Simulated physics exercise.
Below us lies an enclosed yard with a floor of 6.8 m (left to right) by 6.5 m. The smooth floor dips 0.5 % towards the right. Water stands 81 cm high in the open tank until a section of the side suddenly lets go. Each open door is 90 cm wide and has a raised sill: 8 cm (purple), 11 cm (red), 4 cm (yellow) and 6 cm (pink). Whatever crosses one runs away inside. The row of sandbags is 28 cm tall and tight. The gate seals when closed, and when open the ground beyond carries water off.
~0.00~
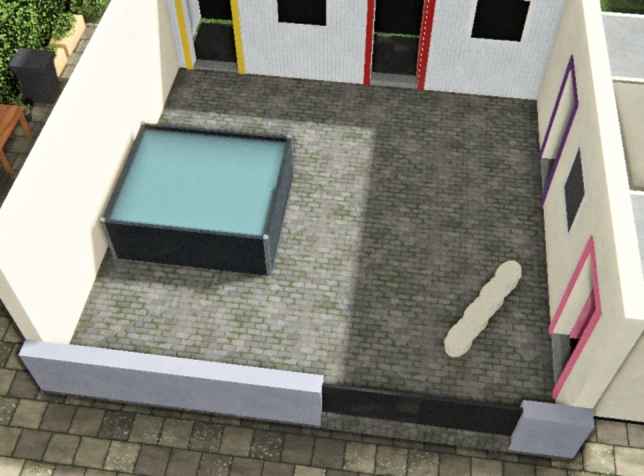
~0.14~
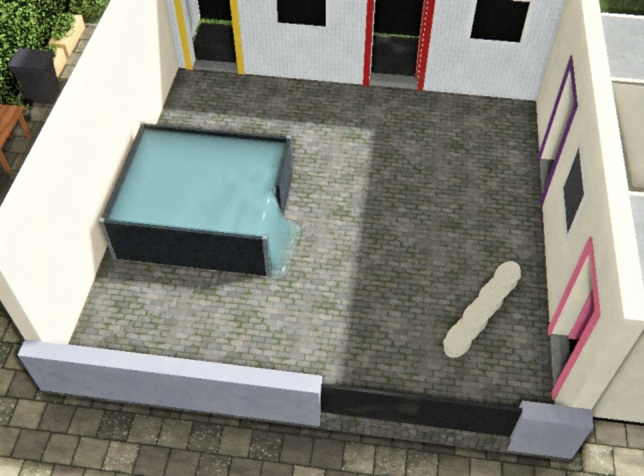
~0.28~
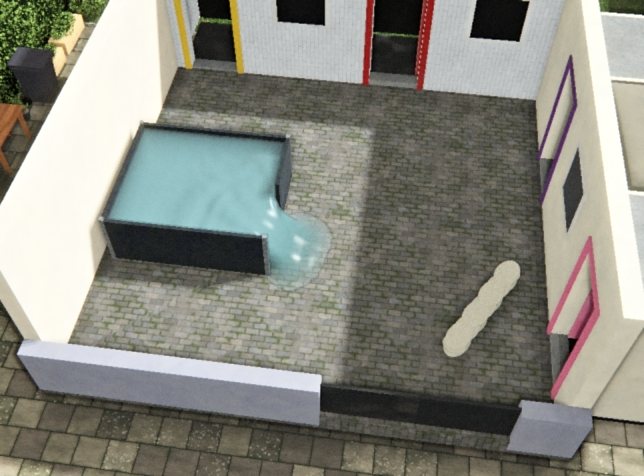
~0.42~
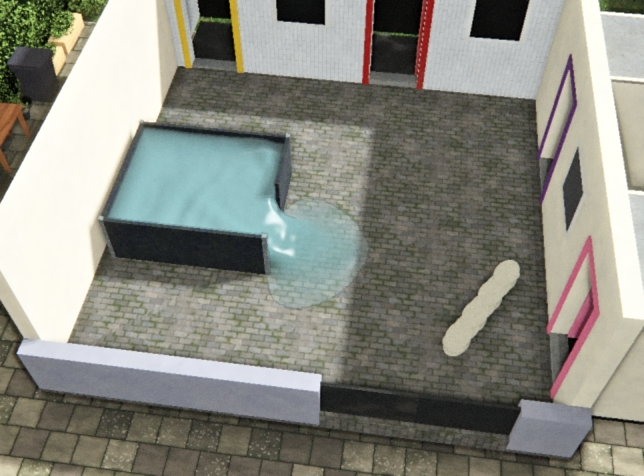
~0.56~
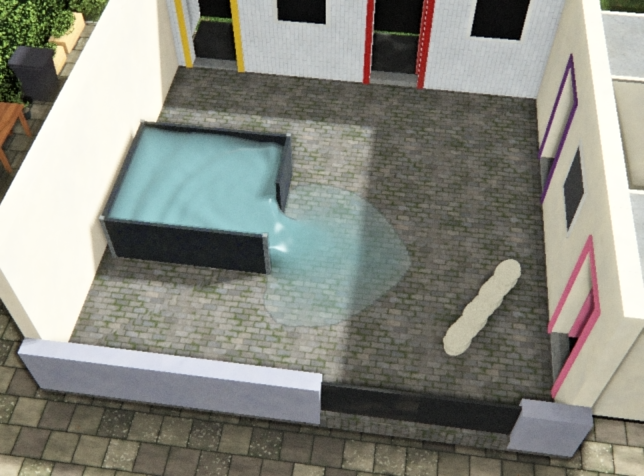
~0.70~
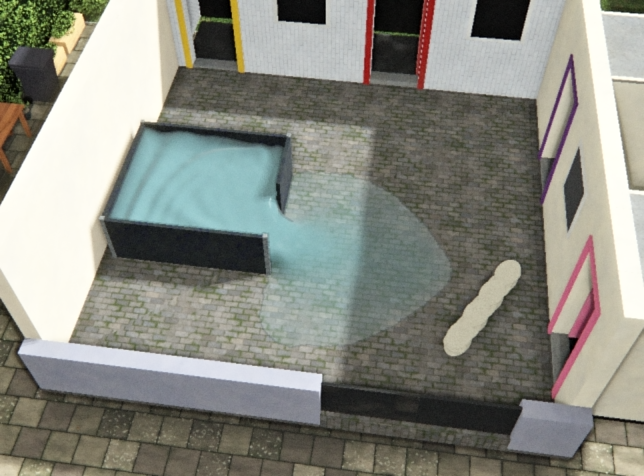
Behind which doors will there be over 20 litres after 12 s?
The water let in: At the purple door it passes the limit; at the red door it keeps below the limit; at the yellow door it passes the limit; at the pink door it passes the limit.
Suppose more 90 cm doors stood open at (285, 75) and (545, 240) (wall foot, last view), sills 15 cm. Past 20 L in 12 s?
In that order: Not over, above.
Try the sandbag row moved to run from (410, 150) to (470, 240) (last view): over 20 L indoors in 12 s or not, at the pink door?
Against that limit: Pink past it.
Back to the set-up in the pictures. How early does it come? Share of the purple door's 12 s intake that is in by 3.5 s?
Some 35 per cent by then.
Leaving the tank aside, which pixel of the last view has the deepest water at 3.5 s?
Around (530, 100).
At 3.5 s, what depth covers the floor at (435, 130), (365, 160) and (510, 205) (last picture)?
Roughly 1, 0 and 19 cm, in turn.
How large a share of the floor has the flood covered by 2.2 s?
About 45 per cent.
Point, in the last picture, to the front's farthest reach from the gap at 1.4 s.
Around (536, 211).
After 1.4 s water covers 35 % of the floor and is deepest (46 cm) near (280, 254); purple door not reached, red door not reached, yellow door not reached, pink door not reached.
After 2.2 s water covers 45 % of the floor and is deepest (36 cm) near (280, 254); purple door 18 cm at the sill, 5 L in, red door not reached, yellow door not reached, pink door not reached.
After 3.5 s water covers 50 % of the floor and is deepest (36 cm) near (530, 100); purple door 15 cm at the sill, 57 L in, red door not reached, yellow door not reached, pink door 14 cm at the sill, 27 L in.
After 7.0 s water covers 95 % of the floor and is deepest (20 cm) near (531, 120); purple door 10 cm at the sill, 117 L in, red door 9 cm at the sill, 0 L in, yellow door 3 cm at the sill, 0 L in, pink door 12 cm at the sill, 113 L in.
After 12.0 s water covers 100 % of the floor and is deepest (14 cm) near (269, 82); purple door 10 cm at the sill, 165 L in, red door 8 cm at the sill, 0 L in, yellow door 12 cm at the sill, 80 L in, pink door 9 cm at the sill, 194 L in.
